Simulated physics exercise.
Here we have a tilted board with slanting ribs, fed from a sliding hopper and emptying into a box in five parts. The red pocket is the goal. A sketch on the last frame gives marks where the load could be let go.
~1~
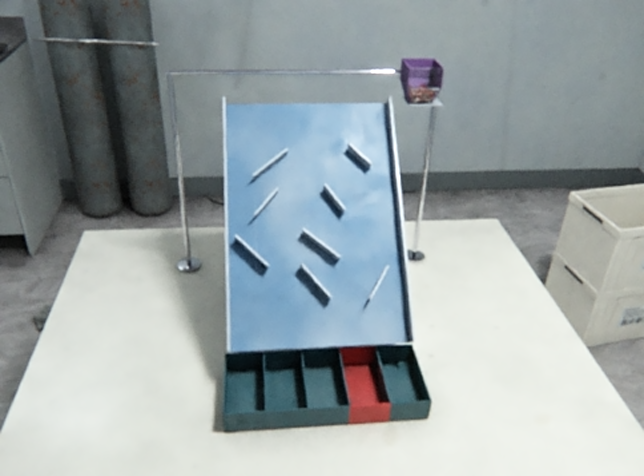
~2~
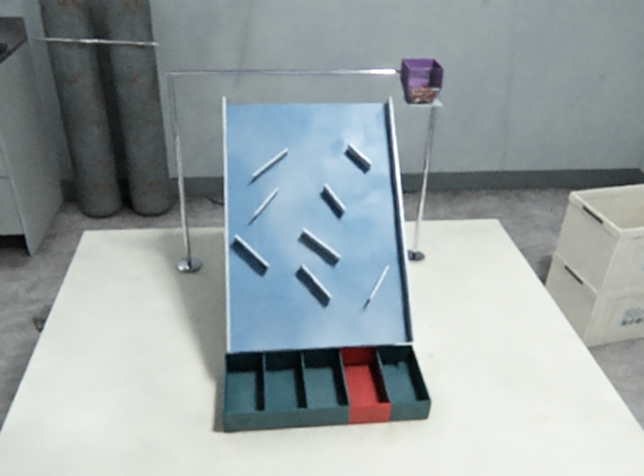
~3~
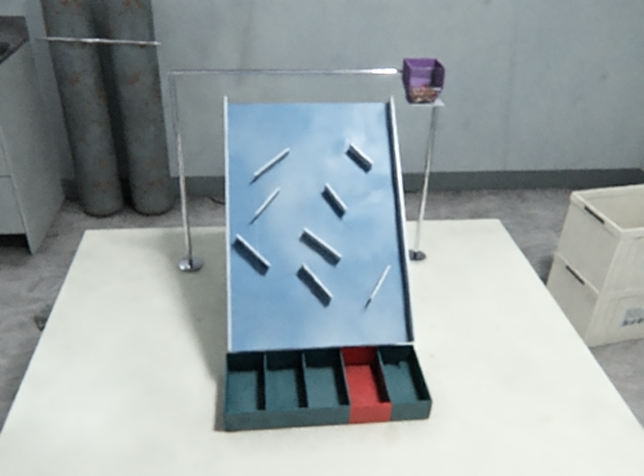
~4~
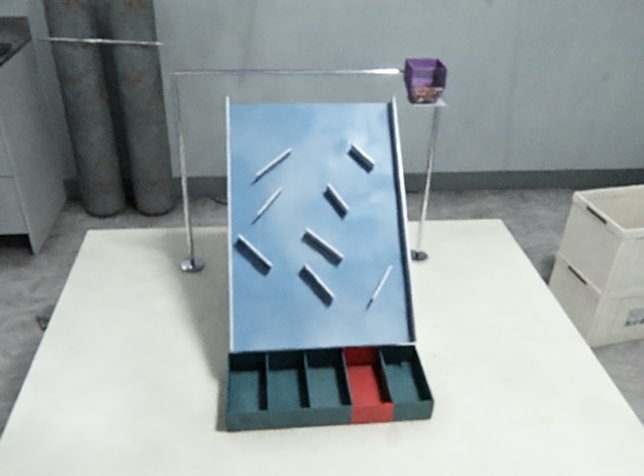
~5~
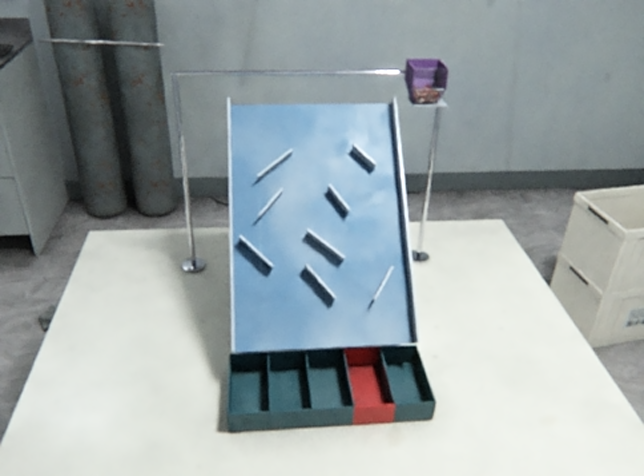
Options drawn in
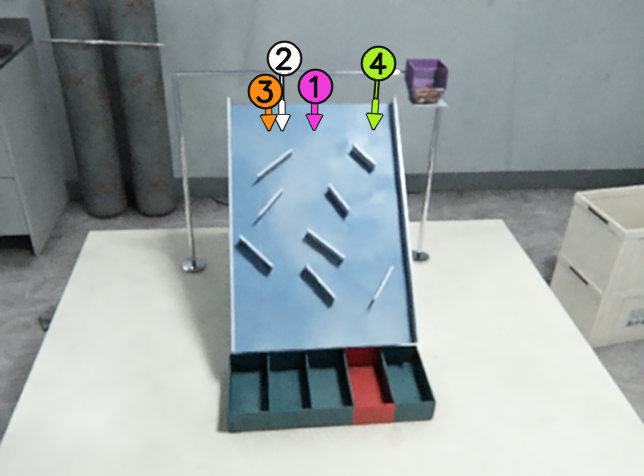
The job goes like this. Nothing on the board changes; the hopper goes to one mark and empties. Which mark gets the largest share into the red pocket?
1 is best.
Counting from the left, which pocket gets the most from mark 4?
It is the fifth one.
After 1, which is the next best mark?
It is 2.
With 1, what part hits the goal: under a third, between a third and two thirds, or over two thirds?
Between a third and two thirds.
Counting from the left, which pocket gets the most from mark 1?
The fourth.
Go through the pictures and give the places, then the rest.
Hopper (419, 95), kidney beans, door shut, in the first frame.
Ribs (254, 175) to (287, 149), (349, 143) to (372, 164), (255, 215) to (278, 188), in the second frame.
Ribs (327, 184) to (347, 209), (237, 235) to (270, 265), (305, 228) to (342, 257), in the third frame.
Ribs (304, 263) to (335, 297), (373, 298) to (392, 266), in the fourth frame.
Red pocket (374, 413), number 4 of 5 from the left, in the fifth frame.
On the marked copy, mark 1 meets the board at (314, 124); mark 2 meets the board at (282, 124); mark 3 meets the board at (268, 124); mark 4 meets the board at (373, 123).
For mark 1, roughly half in the red pocket, roughly a third in other pockets, about a tenth held on the board.
For mark 2, roughly a quarter in the red pocket, roughly two thirds in other pockets, about a tenth held on the board.
For mark 3, about a tenth in the red pocket, roughly two thirds in other pockets, roughly a quarter held on the board.
For mark 4, not one piece in the red pocket, almost all in other pockets.
